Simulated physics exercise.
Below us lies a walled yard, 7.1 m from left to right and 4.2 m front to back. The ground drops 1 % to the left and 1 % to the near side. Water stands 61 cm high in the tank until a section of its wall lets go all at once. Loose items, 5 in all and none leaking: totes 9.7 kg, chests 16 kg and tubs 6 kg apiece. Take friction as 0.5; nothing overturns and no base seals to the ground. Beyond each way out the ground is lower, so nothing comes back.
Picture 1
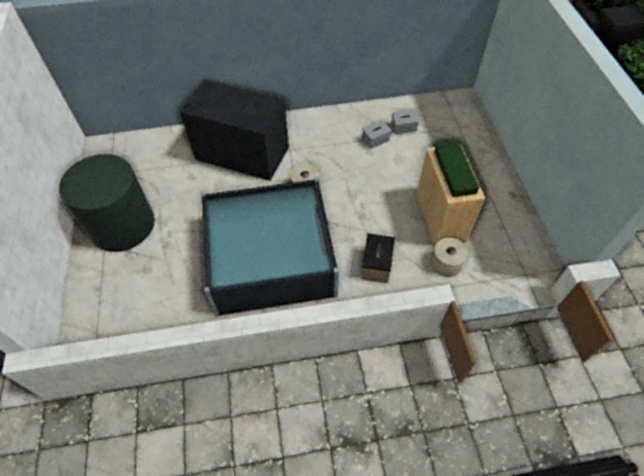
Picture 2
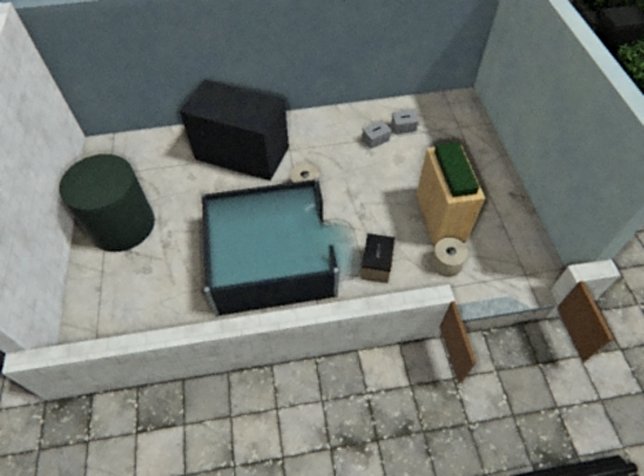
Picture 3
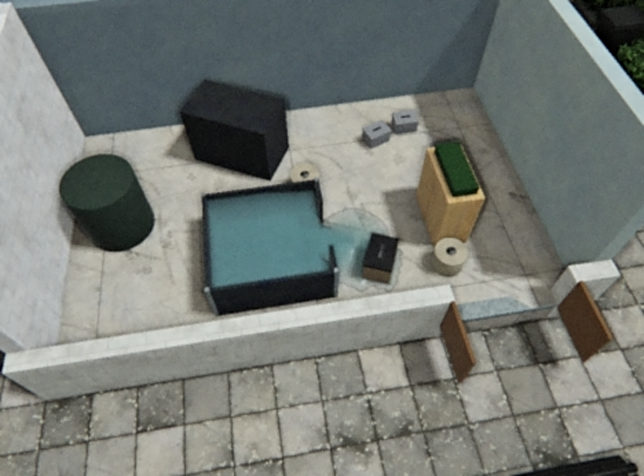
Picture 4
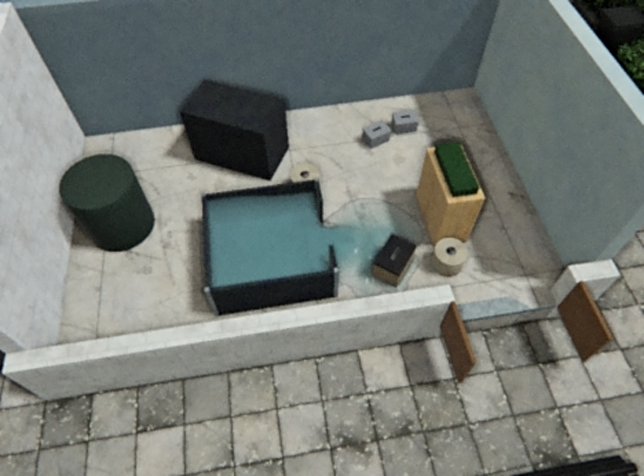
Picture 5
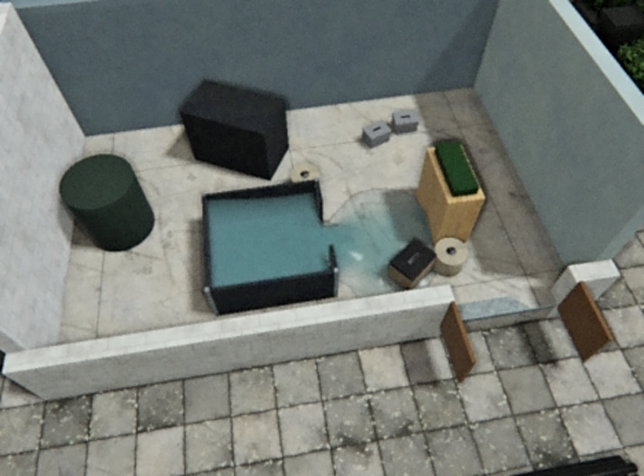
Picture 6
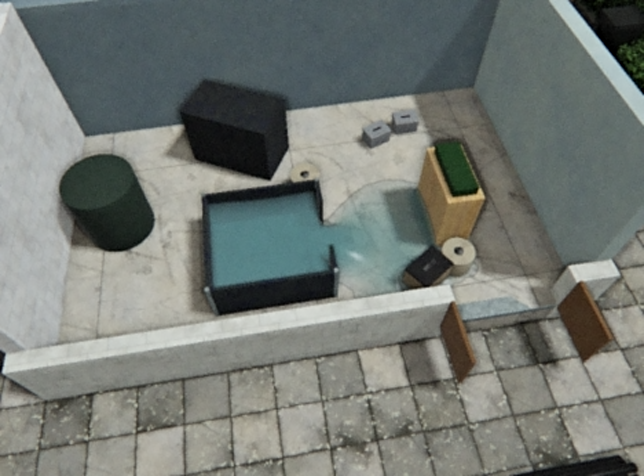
The clip opens on a walled yard where a square tank of blue-green water stands among blocks and cylinders. A gap appears in the tank's right side and water spreads across the floor, pushing a small dark box rightward and slightly nearer until it meets a pale round tub, which shifts slightly.
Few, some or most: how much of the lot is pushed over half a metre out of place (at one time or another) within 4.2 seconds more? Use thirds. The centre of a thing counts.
Share: Two thirds or more.
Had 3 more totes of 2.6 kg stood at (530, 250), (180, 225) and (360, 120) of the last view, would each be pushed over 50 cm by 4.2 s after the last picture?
In that order: More, less, past it.
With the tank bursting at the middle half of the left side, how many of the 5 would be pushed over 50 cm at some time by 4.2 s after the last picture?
In that case 0 of them.
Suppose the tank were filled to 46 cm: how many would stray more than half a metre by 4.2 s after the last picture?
In that case 2 of them.
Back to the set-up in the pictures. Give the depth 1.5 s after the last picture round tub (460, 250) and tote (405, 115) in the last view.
Roughly 14 and 5 cm.
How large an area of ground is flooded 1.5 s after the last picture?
Some 13 m2.
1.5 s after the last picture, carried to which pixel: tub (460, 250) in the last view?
Near (562, 255).
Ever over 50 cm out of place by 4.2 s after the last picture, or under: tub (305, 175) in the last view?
Answer: Short of it.
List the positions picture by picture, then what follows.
The first frame shows a chest at (379, 251), on the bottom; a tub at (451, 251) rests on the ground; 2.3 m2 under water; 0 of 5 have shifted.
The second frame shows a chest at (379, 251), on the bottom; a tub at (451, 251) rests on the ground; water covers 2.8 m2; 0 of 5 have shifted.
The third frame shows a chest at (382, 251) rests on the ground, 4 cm from its start; a tub at (451, 251), on the bottom; 3.2 m2 under water; 0 of 5 have shifted.
The fourth frame shows a chest at (396, 253), on the bottom, 23 cm from its start; a tub at (451, 251), on the bottom; 3.9 m2 under water; 1 of 5 have shifted.
The fifth frame shows a chest at (414, 258), on the bottom, 49 cm from its start; a tub at (451, 251) rests on the ground; water covers 4.6 m2; 1 of 5 have shifted.
The sixth frame shows a chest at (430, 265), on the bottom, 72 cm from its start; a tub at (459, 251), on the bottom, 11 cm from its start; water covers 5.1 m2; 2 of 5 have shifted.
Then, 0.4 s after the last picture 2 of 5 are over 50 cm from their spots; 0 afloat.
Then, 1.5 s after the last picture 2 of 5 are over 50 cm from their spots; 1 afloat.
Then, 2.8 s after the last picture 4 of 5 are over 50 cm from their spots; 1 afloat.
Then, 4.2 s after the last picture 4 of 5 are over 50 cm from their spots, and 4 have been at some point; 0 afloat.
